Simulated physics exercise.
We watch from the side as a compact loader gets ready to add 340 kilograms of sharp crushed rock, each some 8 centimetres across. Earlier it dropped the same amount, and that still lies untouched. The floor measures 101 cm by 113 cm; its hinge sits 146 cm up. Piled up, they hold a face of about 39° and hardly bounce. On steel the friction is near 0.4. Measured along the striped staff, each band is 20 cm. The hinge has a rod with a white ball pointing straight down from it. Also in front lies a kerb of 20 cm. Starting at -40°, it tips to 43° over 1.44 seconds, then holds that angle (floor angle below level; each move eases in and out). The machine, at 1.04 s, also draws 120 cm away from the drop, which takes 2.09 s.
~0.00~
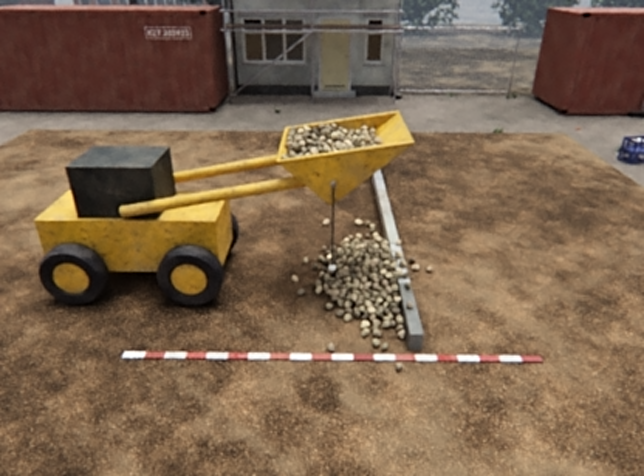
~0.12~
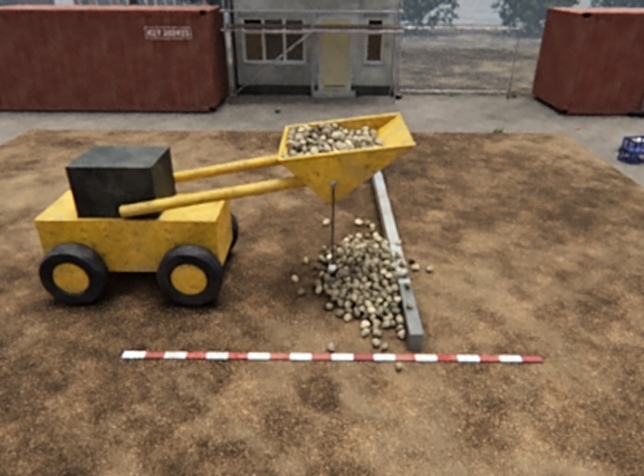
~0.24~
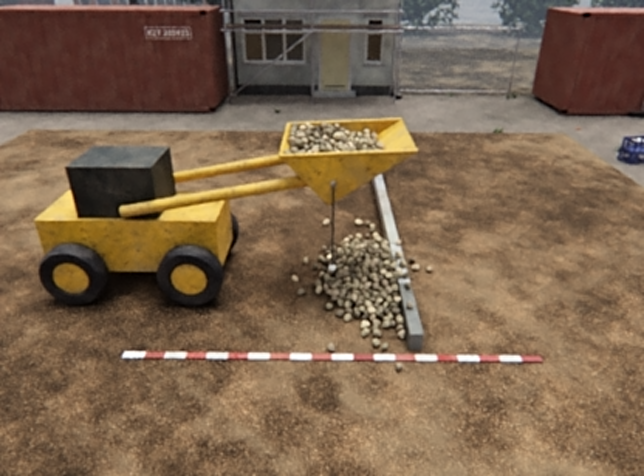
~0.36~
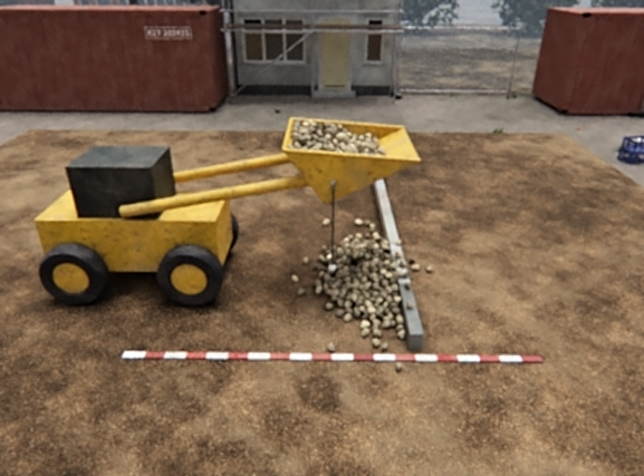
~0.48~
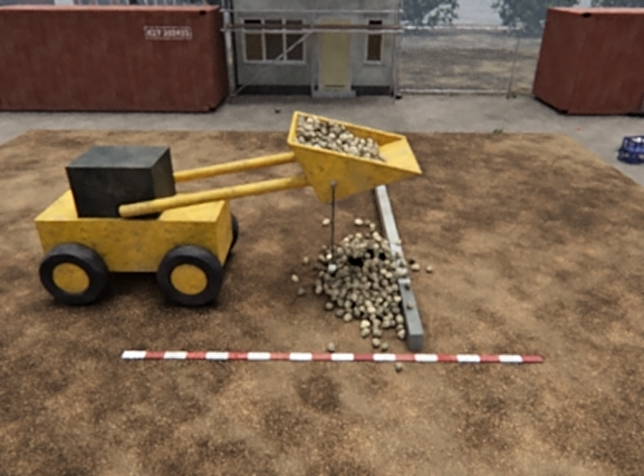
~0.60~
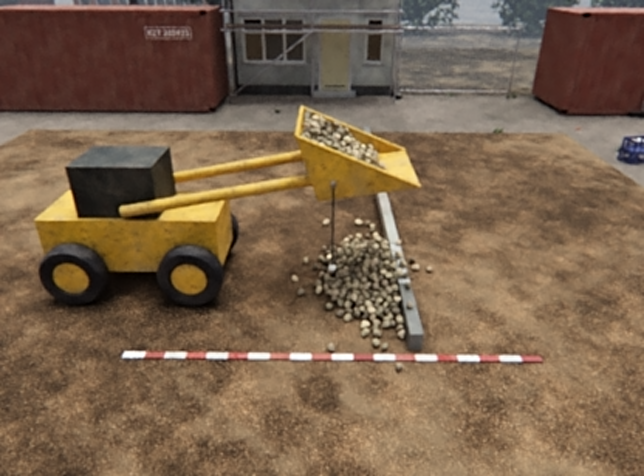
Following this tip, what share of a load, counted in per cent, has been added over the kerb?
27 per cent, roughly.
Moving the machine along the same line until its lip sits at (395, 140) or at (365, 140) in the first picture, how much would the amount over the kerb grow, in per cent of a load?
Roughly 10 and 0 per cent, in that order.
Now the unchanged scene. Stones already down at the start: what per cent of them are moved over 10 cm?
Some 5 percent, give or take.
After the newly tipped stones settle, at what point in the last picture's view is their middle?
Around (382, 264) in the last picture.
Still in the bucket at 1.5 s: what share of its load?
Near 45 per cent of the load is held.
After 1.1 s the floor is at 30°; in per cent of one load, 100 in the bucket, 99 on this side of the kerb, 1 over the kerb; the foremost stones are at (409, 264).
After 1.5 s the floor is at 43°; in per cent of one load, 47 in the bucket, 152 on this side of the kerb, 1 over the kerb; the foremost stones are at (412, 257).
After 3.6 s the floor is at 43°; in per cent of one load, 0 in the bucket, 172 on this side of the kerb, 28 over the kerb; the foremost stones are at (489, 266).
After 6.3 s the floor is at 43°; in per cent of one load, 0 in the bucket, 172 on this side of the kerb, 28 over the kerb; the foremost stones are at (489, 266). Net gain over the kerb, 27.
